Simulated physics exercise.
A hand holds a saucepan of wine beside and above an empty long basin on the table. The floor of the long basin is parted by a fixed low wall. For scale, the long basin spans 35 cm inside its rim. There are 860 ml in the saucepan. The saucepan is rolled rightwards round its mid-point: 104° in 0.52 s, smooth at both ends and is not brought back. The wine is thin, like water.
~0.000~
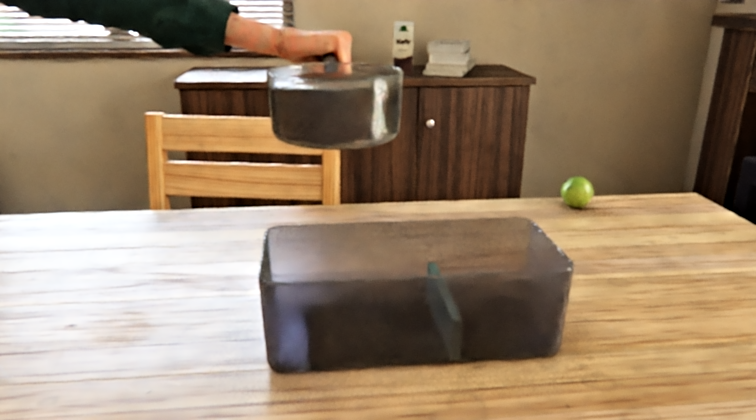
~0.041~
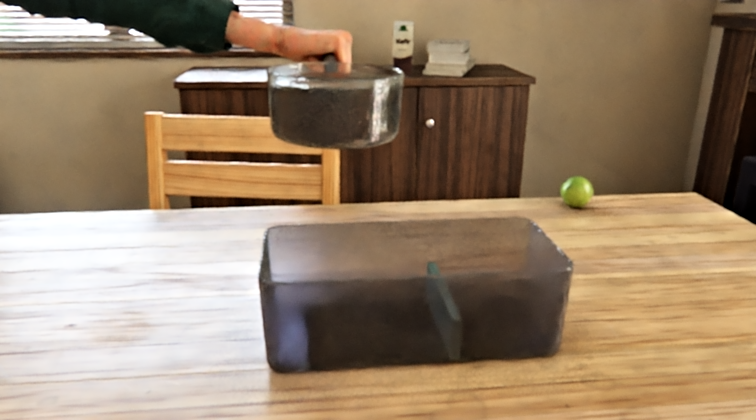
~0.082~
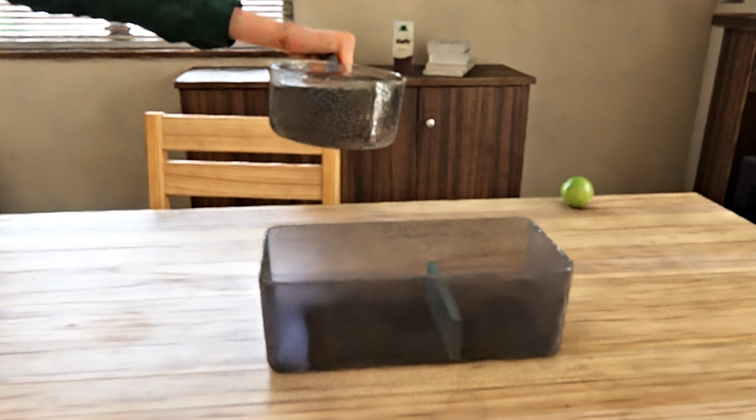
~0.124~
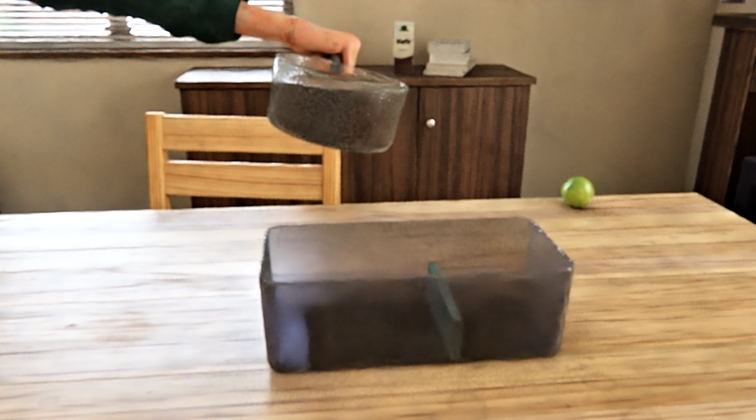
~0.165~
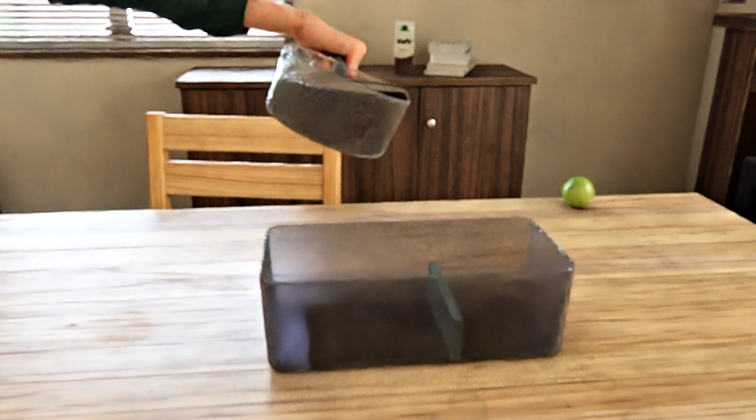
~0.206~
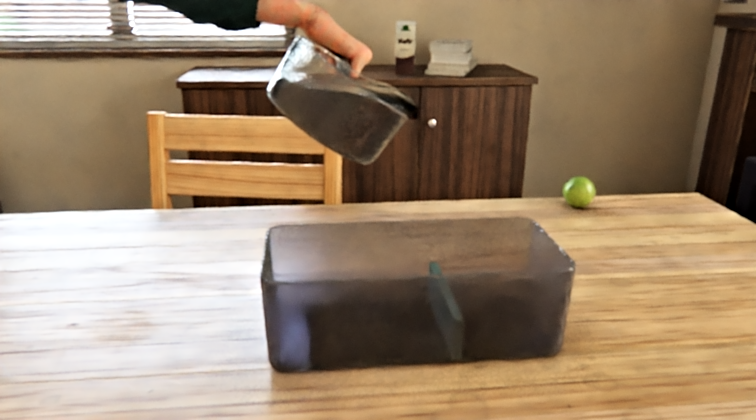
In a room with a wooden table, a hand holds a glassy pot of dark liquid above a long, clear-sided basin with a divider inside, a green fruit resting nearby. The hand keeps the pot almost level at first, then rolls it steadily rightwards until it is steeply slanted over the basin.
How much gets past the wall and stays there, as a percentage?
About 42 per cent.
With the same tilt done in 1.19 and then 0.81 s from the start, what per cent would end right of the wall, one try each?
First 70, then 60 per cent.
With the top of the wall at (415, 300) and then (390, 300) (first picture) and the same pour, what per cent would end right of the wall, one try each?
In turn about 75 and 85 per cent.
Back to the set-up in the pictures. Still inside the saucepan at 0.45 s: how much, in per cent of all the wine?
Near 20 in a hundred.
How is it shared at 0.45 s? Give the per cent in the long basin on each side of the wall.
Some 4 per cent left and 20 right.
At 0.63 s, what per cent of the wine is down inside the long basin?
Some 86 per cent.
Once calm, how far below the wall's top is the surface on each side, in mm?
Left about 38 mm, right about 34 mm.
Then, 0.45 s in, the tilt is 99° and 20 per cent is still to pour, 4 is left of the wall and 21 right of it.
Then, 0.63 s in, the tilt is 104° and 4 per cent is still to pour, 39 is left of the wall and 46 right of it.
Then, 0.82 s in, the tilt is 104° and 1 per cent is still to pour, 49 is left of the wall and 42 right of it.
Then, 1.02 s in, the tilt is 104° and 0 per cent is still to pour, 54 is left of the wall and 42 right of it.
Finally, 54 per cent lies left of the wall, 42 right of it and 4 outside.
